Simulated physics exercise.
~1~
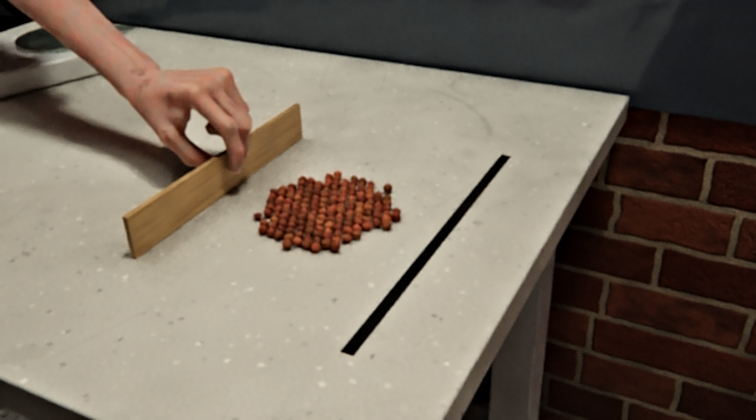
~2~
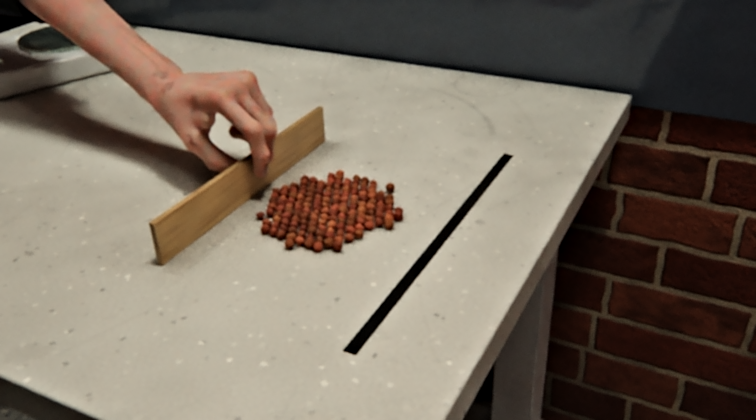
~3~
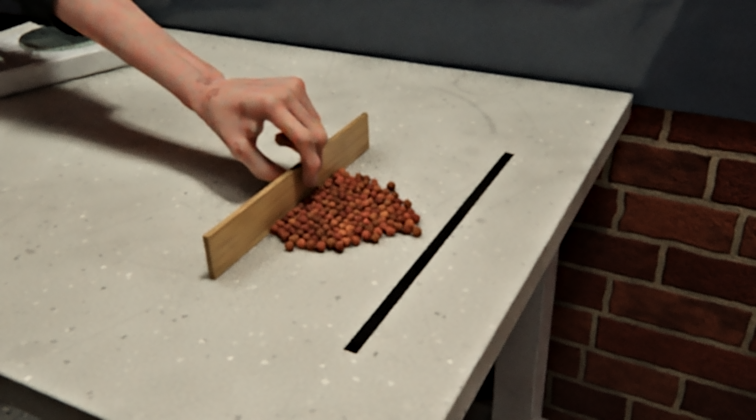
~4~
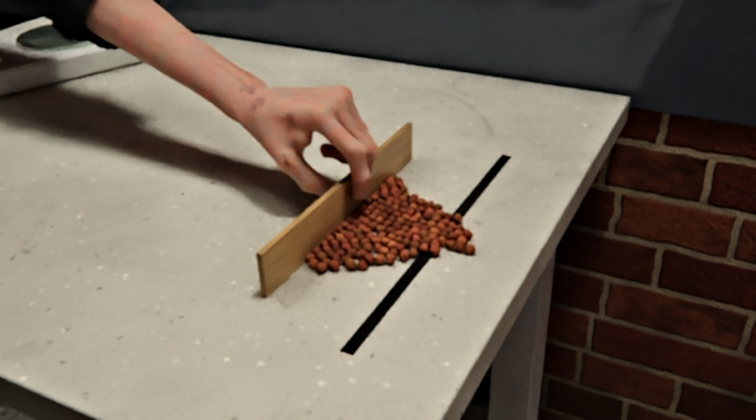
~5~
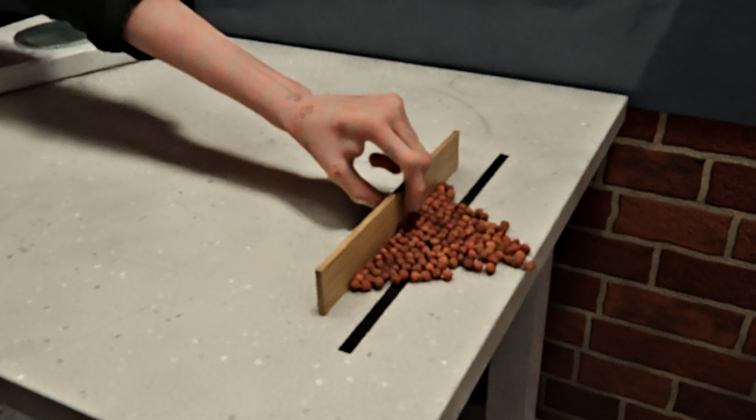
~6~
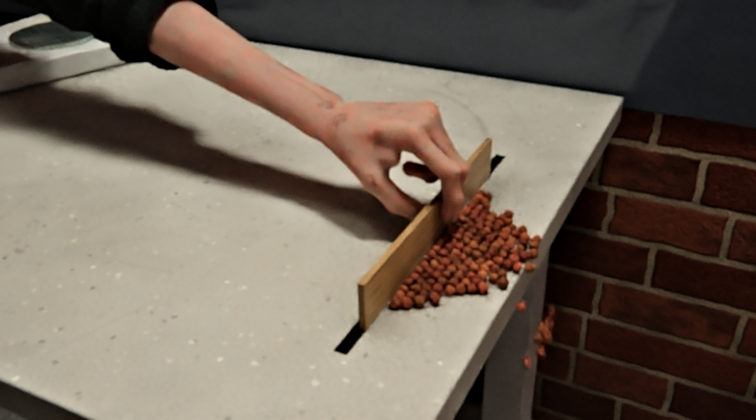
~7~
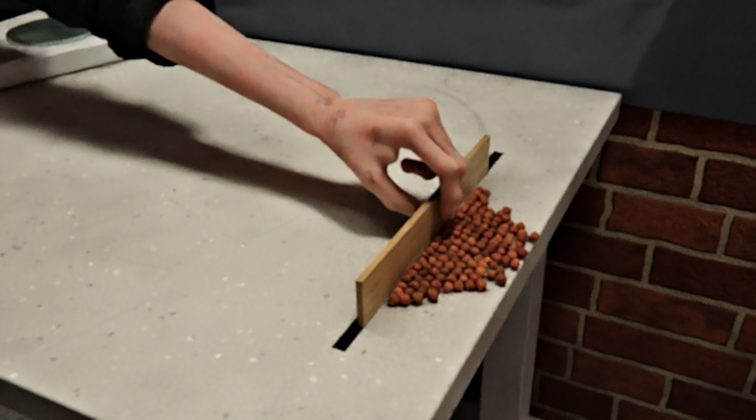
On a pale speckled tabletop beside a brick wall, a hand pushes an upright strip of wood rightward, sweeping a patch of small reddish-brown pieces across a black tape line; a few drop off the edge before the strip stops at the tape, most pieces remaining on the table.
